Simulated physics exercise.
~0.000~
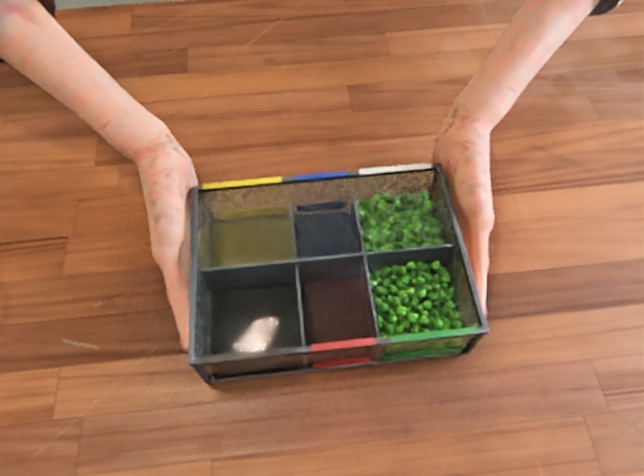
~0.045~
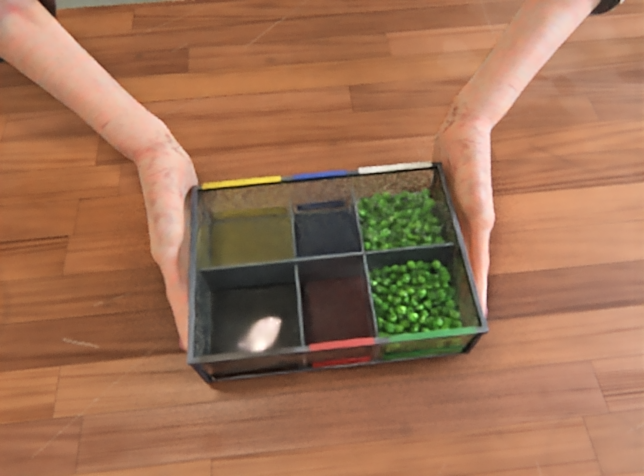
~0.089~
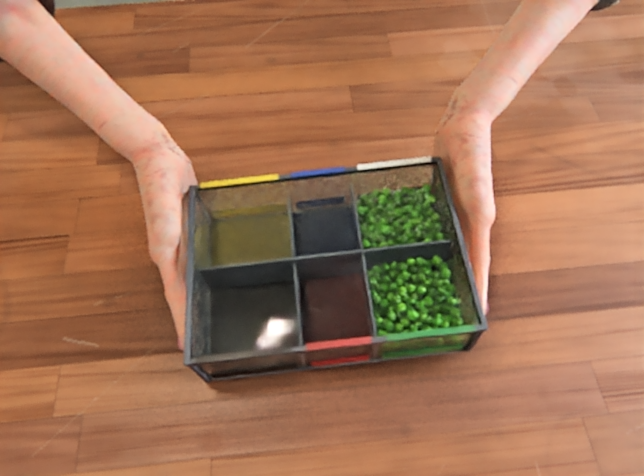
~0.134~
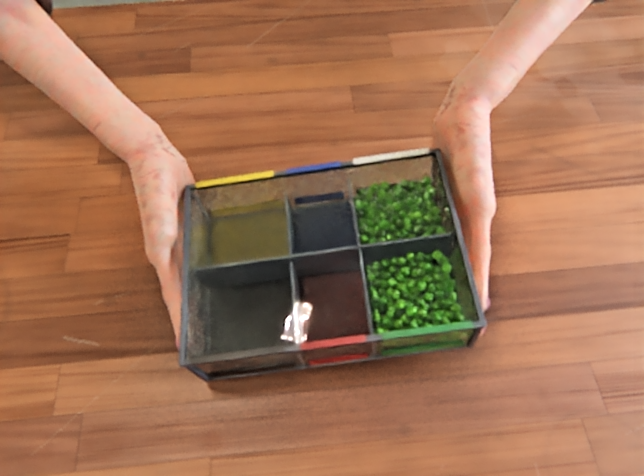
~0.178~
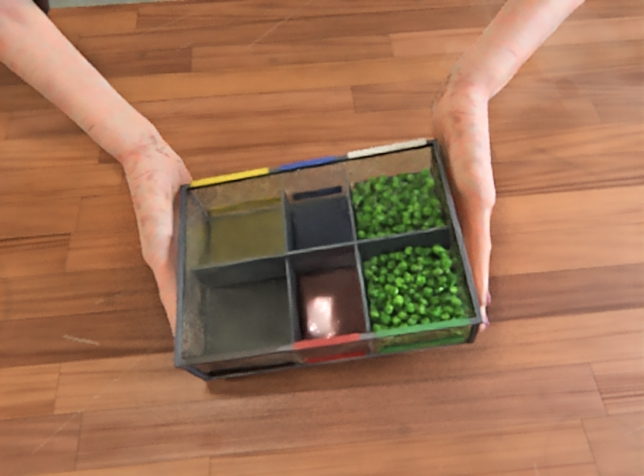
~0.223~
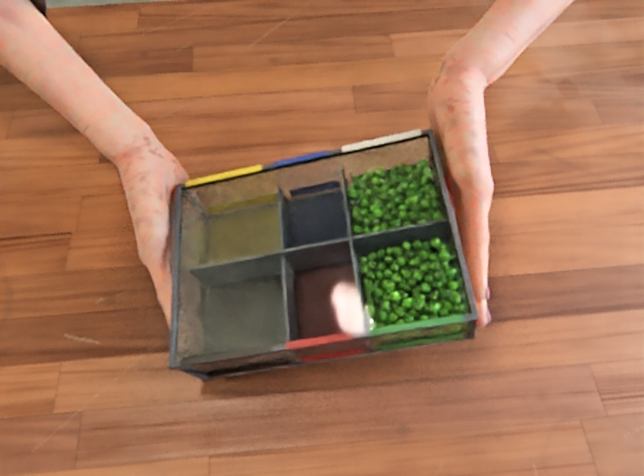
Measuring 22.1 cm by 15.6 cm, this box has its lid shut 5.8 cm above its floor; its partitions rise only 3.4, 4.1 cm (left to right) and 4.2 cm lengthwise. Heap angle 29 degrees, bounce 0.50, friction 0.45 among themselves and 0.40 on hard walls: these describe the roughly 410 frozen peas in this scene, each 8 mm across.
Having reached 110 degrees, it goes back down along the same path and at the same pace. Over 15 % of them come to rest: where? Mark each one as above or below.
Marked: Red below; blue below; green above; yellow below; white above; black above.
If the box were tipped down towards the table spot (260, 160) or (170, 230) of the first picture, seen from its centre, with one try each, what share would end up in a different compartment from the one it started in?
Around 20 % for the first direction, around 25 % for the second.
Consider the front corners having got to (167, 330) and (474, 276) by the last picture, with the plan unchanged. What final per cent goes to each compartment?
Result - red: 0 %; blue: 0 %; green: 30 %; yellow: 15 %; white: 50 %; black: 0 %.
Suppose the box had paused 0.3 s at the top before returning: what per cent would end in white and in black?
In per cent: White 30, black 25.
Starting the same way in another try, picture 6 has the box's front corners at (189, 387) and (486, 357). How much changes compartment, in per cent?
I'd say close to 15 in a hundred.
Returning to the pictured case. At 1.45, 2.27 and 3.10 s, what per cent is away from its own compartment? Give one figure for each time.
Roughly 30, 40, 45.
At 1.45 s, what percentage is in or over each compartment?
Shares - red: 5, blue: 5, green: 35, yellow: 10, white: 35, black: 15.
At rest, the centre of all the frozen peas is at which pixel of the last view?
At about (370, 289).
Then, at 1.45 s, tilt 110 degrees; red 5 %, blue 5 %, green 35 %, yellow 10 %, white 35 %, black 15 %.
After 2.27 s, tilt 50 degrees; green 25 %, yellow 10 %, white 35 %, black 25 %.
Then, at 3.10 s, tilt 0 degrees; red 5 %, blue 5 %, green 25 %, yellow 10 %, white 30 %, black 25 %.
At rest (4.0 s), red 5 %, blue 5 %, green 25 %, yellow 10 %, white 30 %, black 25 %.
